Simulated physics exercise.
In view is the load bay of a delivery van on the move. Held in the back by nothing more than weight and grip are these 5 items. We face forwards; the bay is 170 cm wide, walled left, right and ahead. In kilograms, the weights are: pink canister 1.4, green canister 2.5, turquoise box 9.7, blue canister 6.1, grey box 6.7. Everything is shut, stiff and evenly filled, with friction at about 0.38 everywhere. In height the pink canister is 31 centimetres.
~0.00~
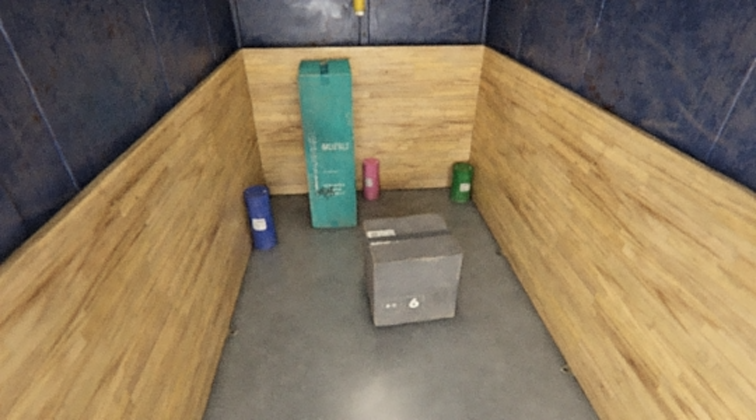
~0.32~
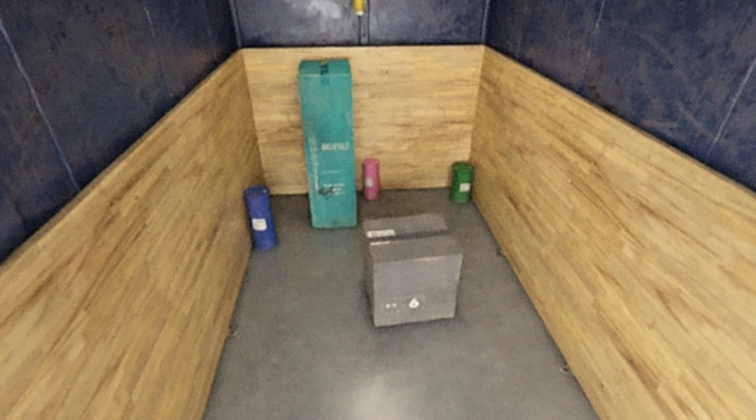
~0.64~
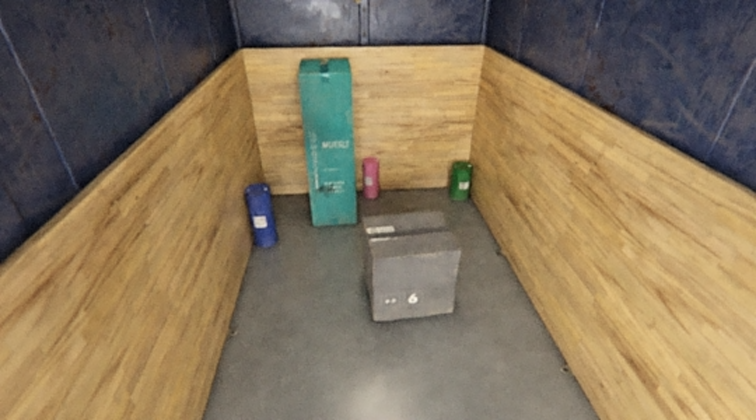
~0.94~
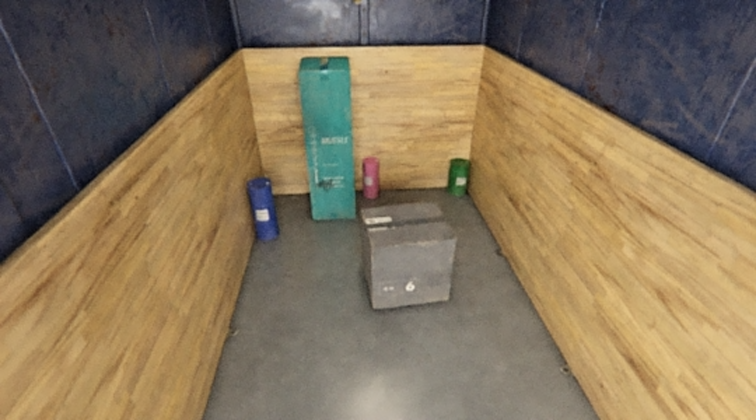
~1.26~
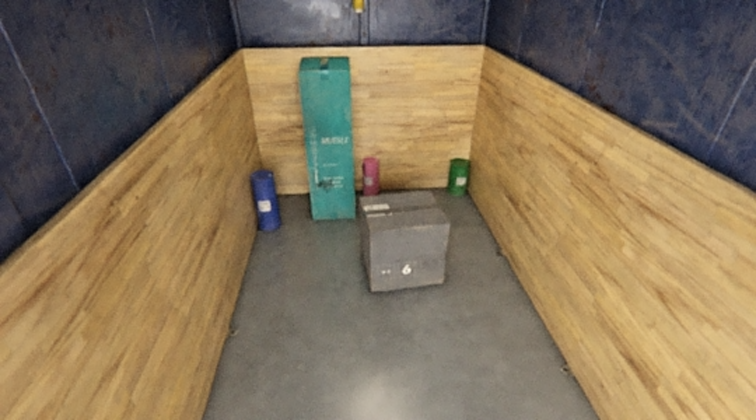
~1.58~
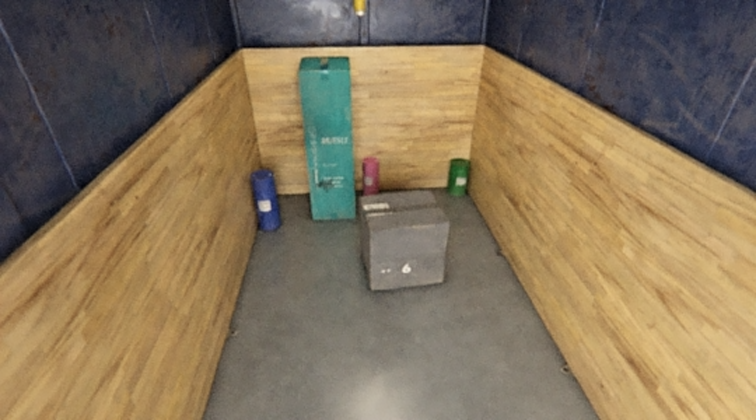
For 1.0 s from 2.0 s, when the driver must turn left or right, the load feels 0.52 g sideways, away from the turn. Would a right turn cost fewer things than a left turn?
Yes, the right turn is better.
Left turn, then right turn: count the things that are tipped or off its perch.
Turn left = 2, turn right = 0.
Turning left. At 2.68 s, load feels 0.52 g right; pink canister leaning 5° near (389, 176); green canister slid 10 cm near (460, 177); turquoise box leaning 22°.
After 2.88 s, load feels 0.25 g right; pink canister leaning 38° near (407, 175); green canister slid 10 cm near (460, 177); turquoise box leaning 55°.
After 3.68 s, smooth; pink canister on its side near (433, 191); green canister slid 10 cm near (460, 177); turquoise box leaning 73°.
At rest (6.0 s), tipped over in the back, pink canister and turquoise box; not toppled but over 15 cm from the start, blue canister and grey box; the last one in place, give or take 15 cm. In the last view, pink canister near (434, 193), green canister near (460, 177).
Turning right instead, nothing is lost, 0 of 5 in all.
